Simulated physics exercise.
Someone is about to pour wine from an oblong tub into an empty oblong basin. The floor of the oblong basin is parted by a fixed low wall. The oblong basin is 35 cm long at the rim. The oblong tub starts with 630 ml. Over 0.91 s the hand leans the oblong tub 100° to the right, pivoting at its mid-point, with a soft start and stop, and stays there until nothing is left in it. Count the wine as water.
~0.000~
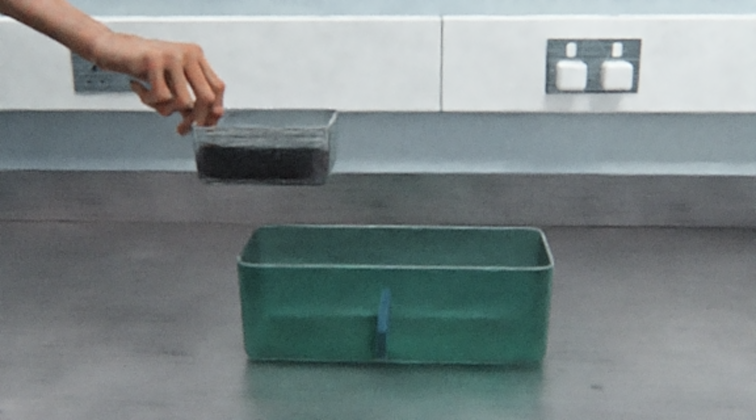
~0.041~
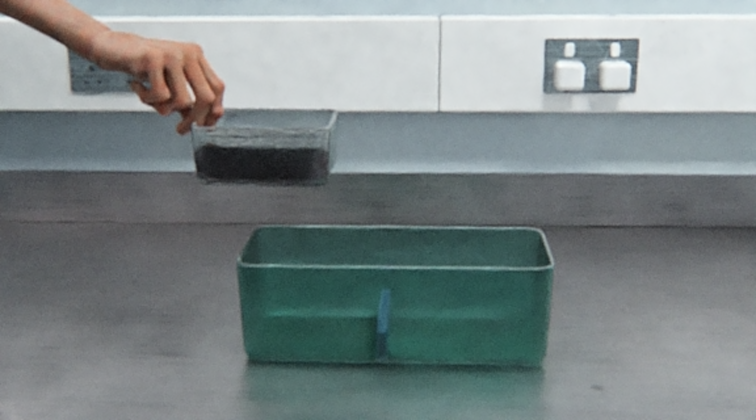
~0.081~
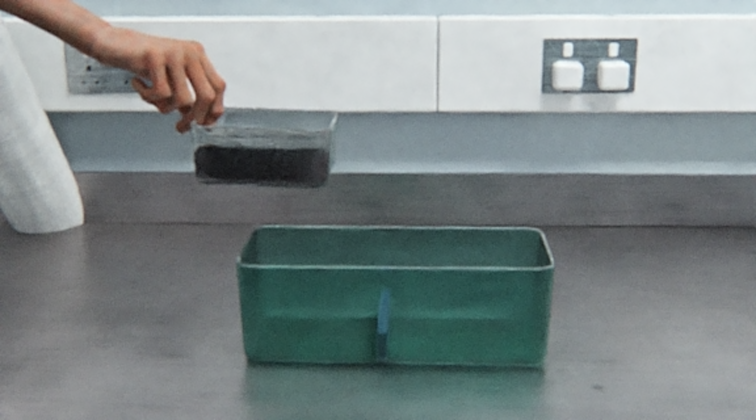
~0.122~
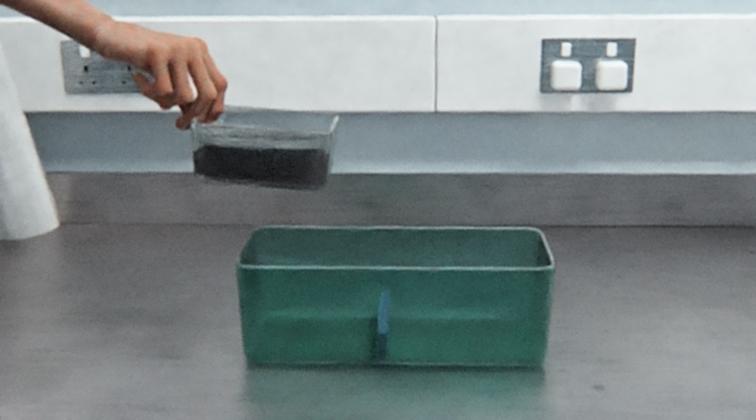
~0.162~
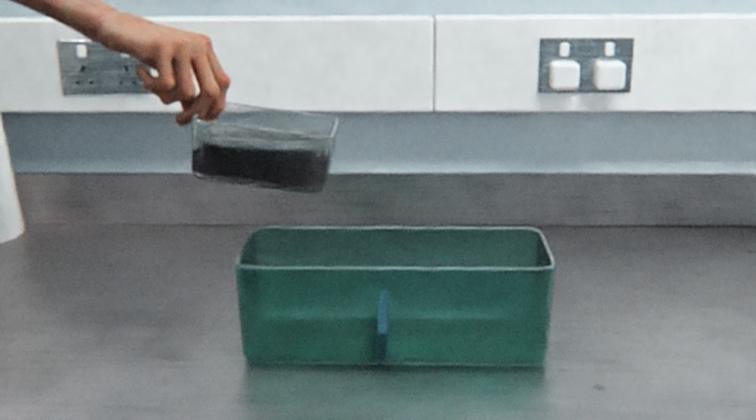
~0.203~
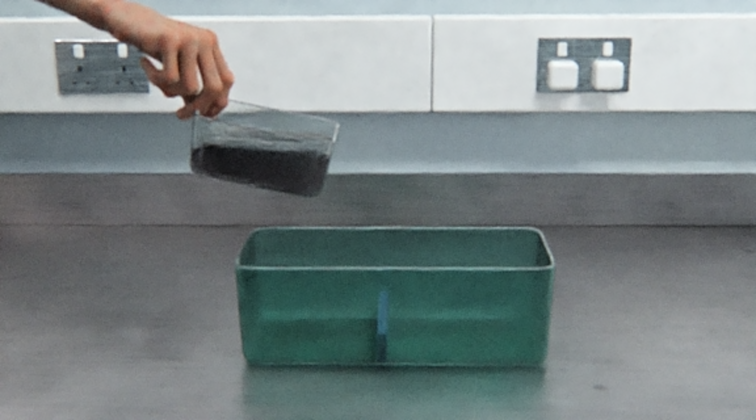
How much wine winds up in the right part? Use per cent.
About 47 per cent.
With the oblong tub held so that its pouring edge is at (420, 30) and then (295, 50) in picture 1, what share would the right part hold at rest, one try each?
First 85, then 20 per cent.
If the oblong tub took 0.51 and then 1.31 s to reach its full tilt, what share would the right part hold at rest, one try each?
In turn about 30 and 50 per cent.
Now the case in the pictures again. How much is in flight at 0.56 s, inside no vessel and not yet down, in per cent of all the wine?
Some 40 per cent.
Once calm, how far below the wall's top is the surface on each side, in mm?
Some 18 mm on the left and 22 mm on the right.
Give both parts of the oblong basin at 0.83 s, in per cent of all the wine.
Near 34 on the left, 48 on the right.
By 0.56 s the tilt is 69° and 45 per cent is still to pour, 7 is left of the wall and 8 right of it.
By 0.83 s the tilt is 98° and 11 per cent is still to pour, 35 is left of the wall and 47 right of it.
By 1.11 s the tilt is 100° and 1 per cent is still to pour, 49 is left of the wall and 47 right of it.
By 1.41 s the tilt is 100° and 0 per cent is still to pour, 51 is left of the wall and 47 right of it.
At rest 51 per cent lies left of the wall, 47 right of it and 2 outside.
